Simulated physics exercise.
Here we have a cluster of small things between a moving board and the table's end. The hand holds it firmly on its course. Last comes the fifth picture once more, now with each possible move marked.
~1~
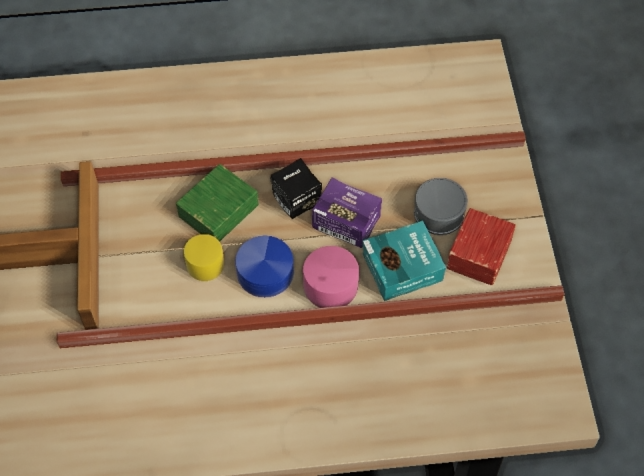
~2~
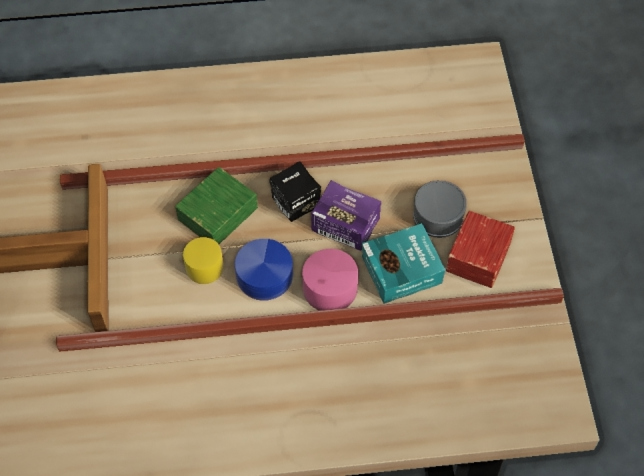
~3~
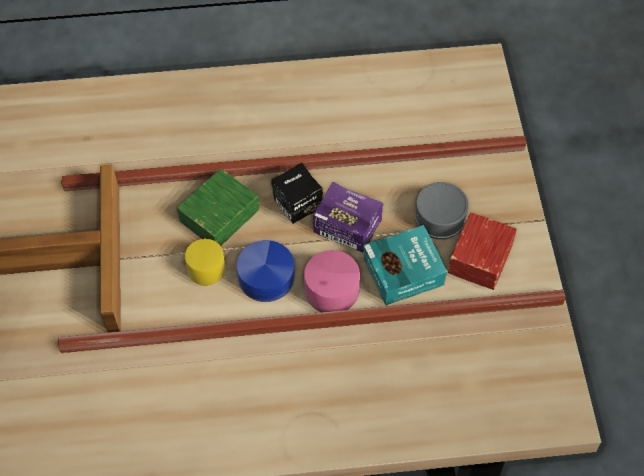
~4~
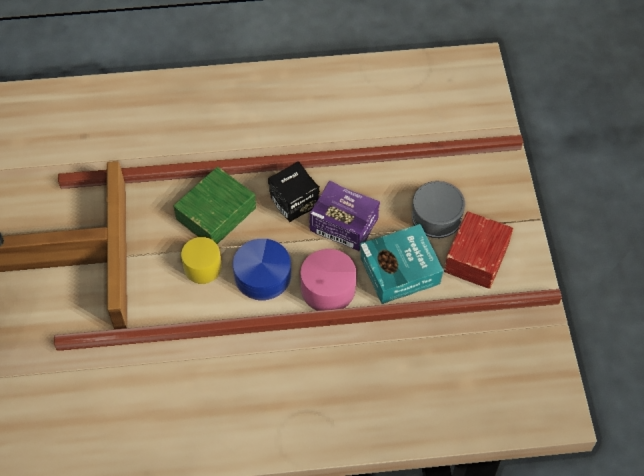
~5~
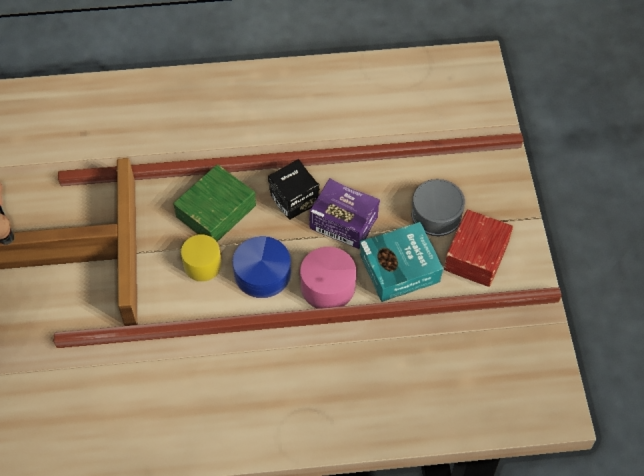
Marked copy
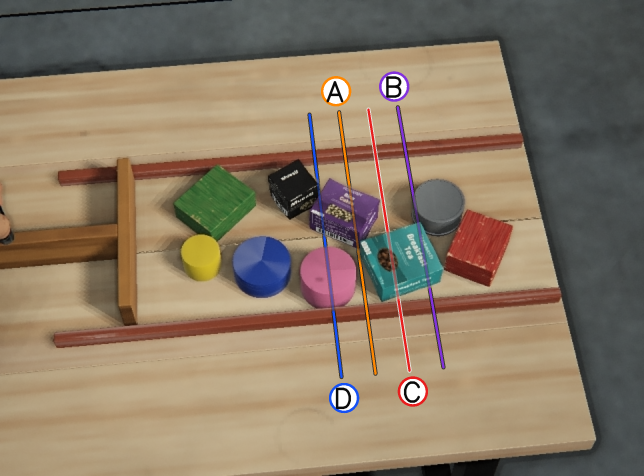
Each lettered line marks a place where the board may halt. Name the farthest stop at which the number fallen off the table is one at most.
C.
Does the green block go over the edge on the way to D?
No.
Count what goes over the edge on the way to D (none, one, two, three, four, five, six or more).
By then, none.
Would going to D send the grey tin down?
By then, no.
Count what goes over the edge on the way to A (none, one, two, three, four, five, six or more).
The count is none.
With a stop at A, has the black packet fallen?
No.
On the marked copy, A at (356, 233); B at (419, 228); C at (388, 231); D at (324, 236).
Following C. Soon after the start, board (219, 220); pink tin (344, 280); black packet (315, 177).
Later, board (313, 212); red block (507, 239); grey tin (472, 192).
In the end, board (384, 206); grey tin (526, 170); red block (538, 238); none fallen.
As for the rest, A is within the limit but short; B drops two; D is within the limit but short.
